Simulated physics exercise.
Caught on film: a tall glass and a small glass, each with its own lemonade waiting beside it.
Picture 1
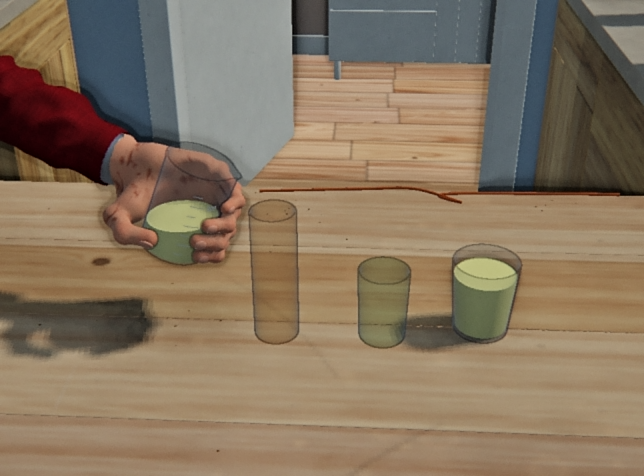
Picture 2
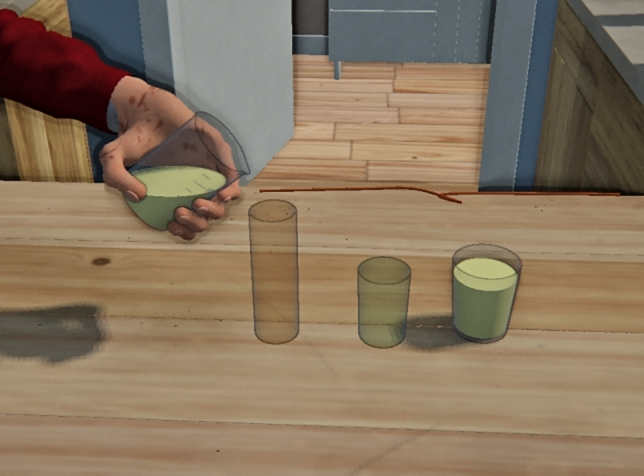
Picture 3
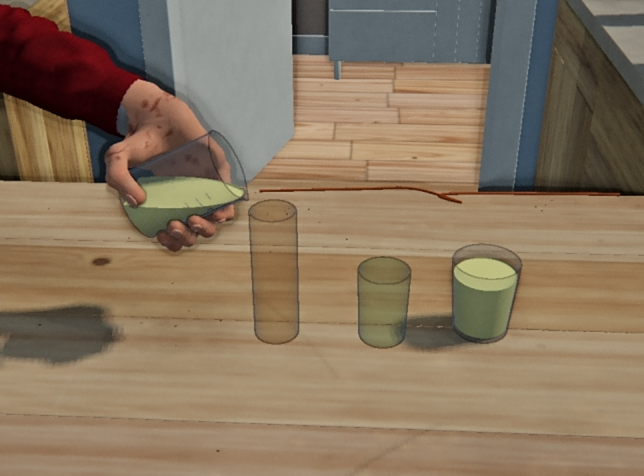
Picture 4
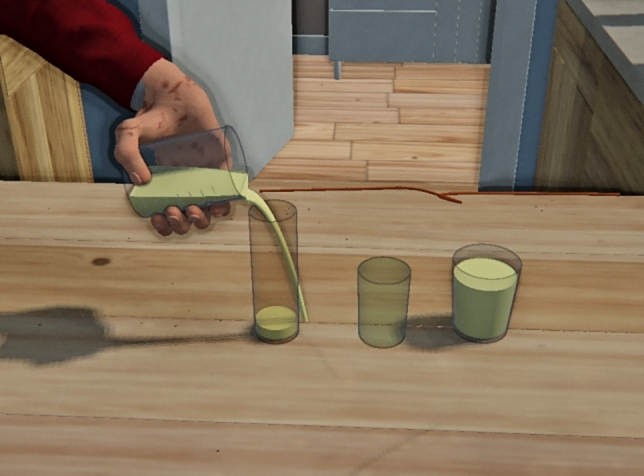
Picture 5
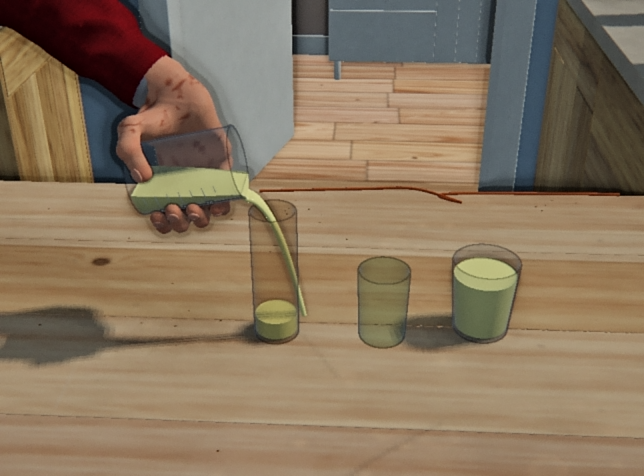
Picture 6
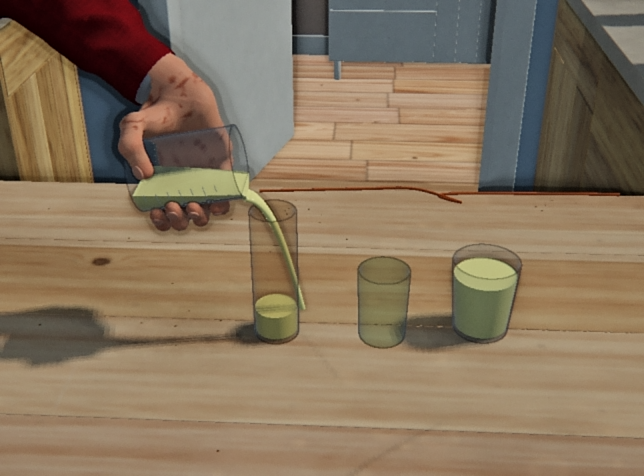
In this clip, a hand in a red sleeve lifts and tilts a beaker of pale green liquid, then pours a stream into a tall glass, whose level rises, while a small glass and a partly filled tumbler stand still.
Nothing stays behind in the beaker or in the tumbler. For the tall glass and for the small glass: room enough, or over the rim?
Left, the tall glass takes it all; right, the small glass runs over.
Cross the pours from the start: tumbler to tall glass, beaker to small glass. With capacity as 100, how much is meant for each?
In turn 80 and 90 per cent.
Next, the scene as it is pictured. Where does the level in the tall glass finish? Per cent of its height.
Near 55 in a hundred.
Soon after, the tall glass is about a third full.
Later, the tall glass is about half full.
In the end, the tall glass is about half full; the small glass is full to the brim and has run over.
